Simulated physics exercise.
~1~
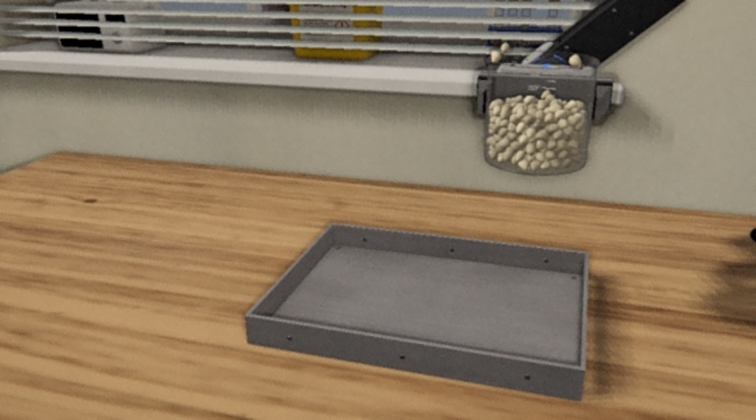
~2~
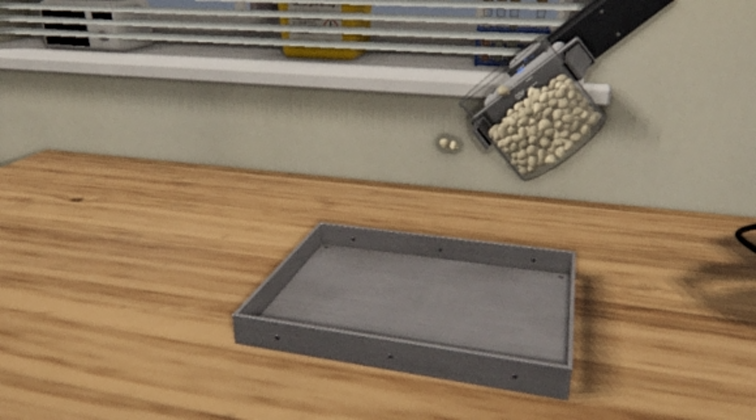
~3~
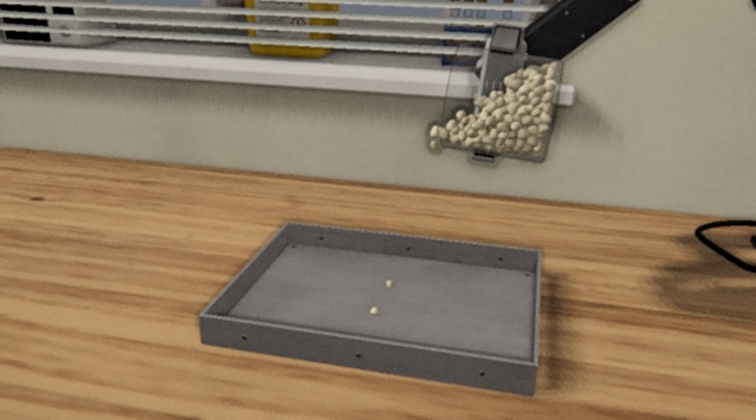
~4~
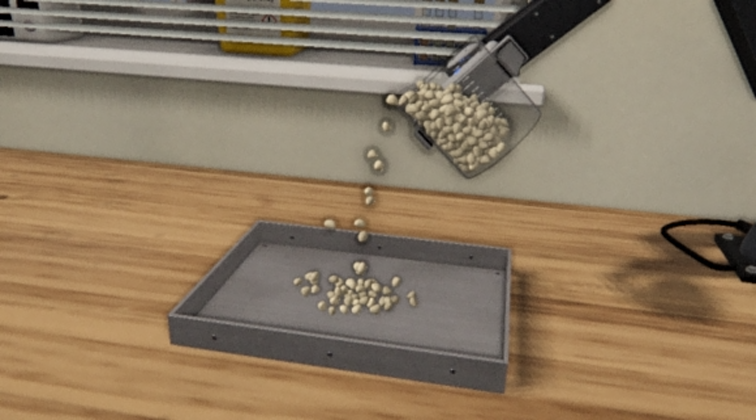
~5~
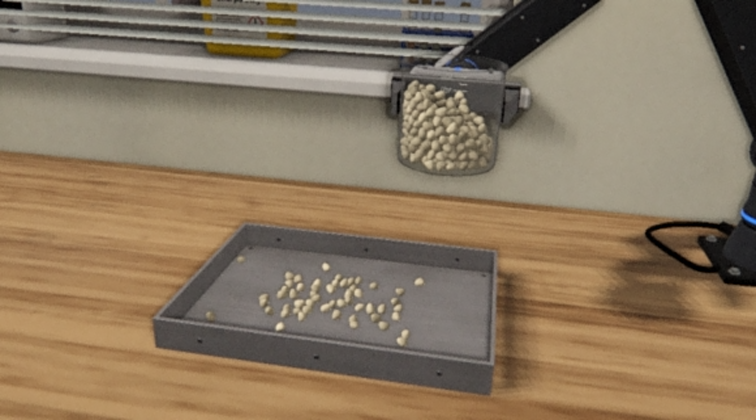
On a wooden table beneath a windowsill with blinds, a shallow grey tray sits empty while a robot arm holds a clear beaker full of pale dried beans above and behind it. The arm begins to tip the beaker, and a couple of beans drop out. It tilts further until the beaker lies on its side, with beans crowding the rim and falling. As it starts to turn back, a stream of beans tumbles down and scatters across the tray. The arm returns the beaker upright, still mostly full, leaving a loose scattering of beans in the tray.
